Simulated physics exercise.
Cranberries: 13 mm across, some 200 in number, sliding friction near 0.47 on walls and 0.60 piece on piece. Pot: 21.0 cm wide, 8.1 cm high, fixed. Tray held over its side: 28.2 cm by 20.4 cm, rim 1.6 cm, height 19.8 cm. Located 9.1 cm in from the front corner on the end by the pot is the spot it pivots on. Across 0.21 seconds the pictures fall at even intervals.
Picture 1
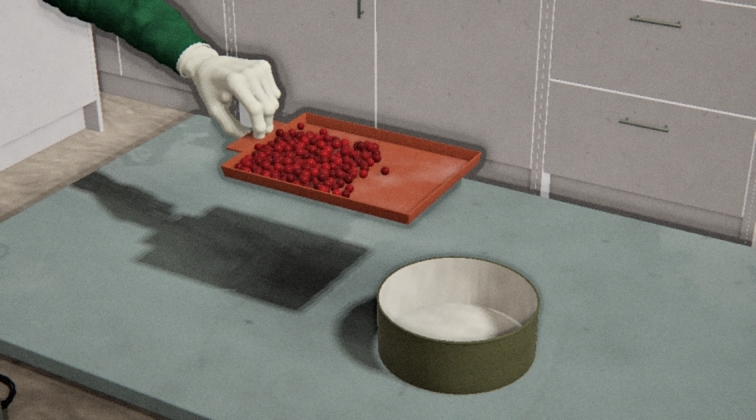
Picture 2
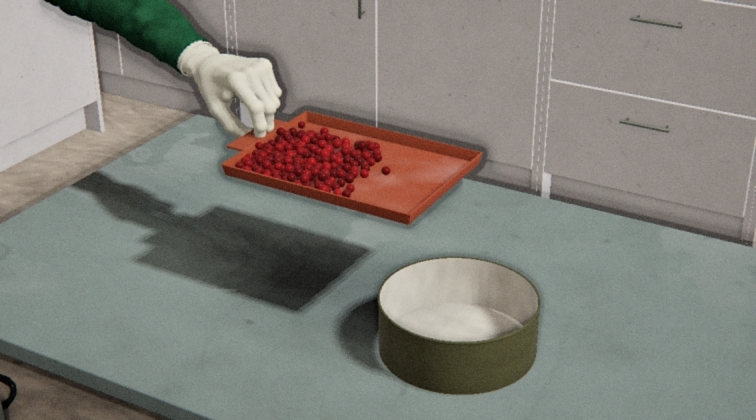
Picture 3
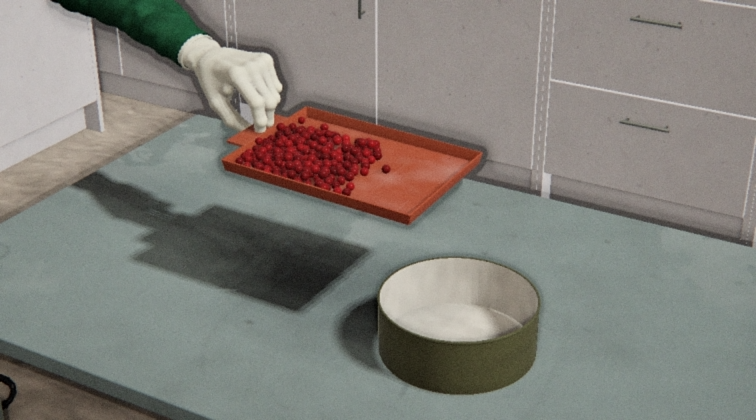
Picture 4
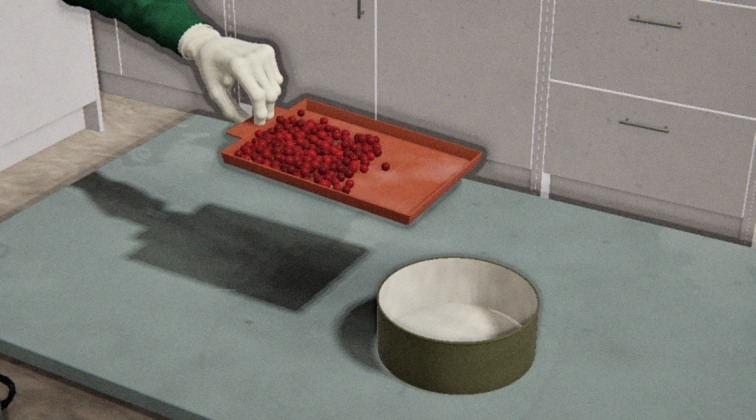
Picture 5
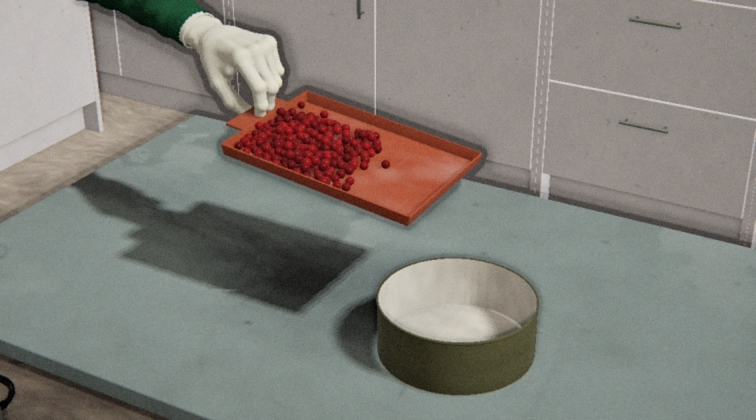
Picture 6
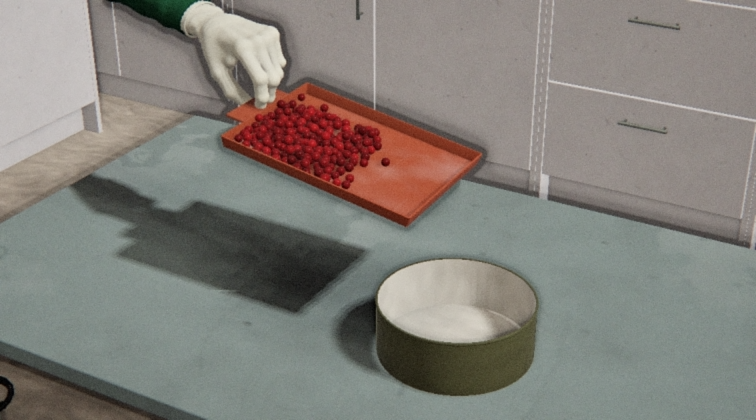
A white-gloved hand in a green sleeve holds an orange-red tray of small red pieces above a grey-green table, at first level and almost still. The hand then slowly raises the tray's left end, giving it a slight downward slope to the right, while the round green pot stays put.
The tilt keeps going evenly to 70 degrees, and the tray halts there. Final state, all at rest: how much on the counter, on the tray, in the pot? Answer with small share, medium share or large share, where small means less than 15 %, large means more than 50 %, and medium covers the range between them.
Counter - small share; tray - large share; pot - medium share.
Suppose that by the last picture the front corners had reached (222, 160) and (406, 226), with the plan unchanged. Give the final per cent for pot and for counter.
Pot: 5, counter: 20.
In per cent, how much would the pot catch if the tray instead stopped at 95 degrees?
Near 90 %, then.
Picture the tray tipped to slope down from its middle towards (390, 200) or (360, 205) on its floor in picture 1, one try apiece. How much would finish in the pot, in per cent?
Approximately 25 percent, then 5 percent.
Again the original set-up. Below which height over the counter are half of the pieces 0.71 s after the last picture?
Median height: Approx. 24 cm.
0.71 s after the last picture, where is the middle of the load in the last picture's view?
Roughly (425, 171).
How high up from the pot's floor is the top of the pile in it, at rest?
I'd put it at close to 2.0 centimetres.
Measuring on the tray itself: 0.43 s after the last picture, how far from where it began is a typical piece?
7 cm.
Then, 0.43 s after the last picture, tilt 39 degrees; the tray holds 100 %, the pot 0 %.
Then, 0.71 s after the last picture, tilt 58 degrees; the tray holds 85 %, the pot 5 %.
Then, 1.10 s after the last picture, tilt 70 degrees; the tray holds 75 %, the pot 25 %.
In the end, counter 5 %, tray 70 %, pot 25 %.
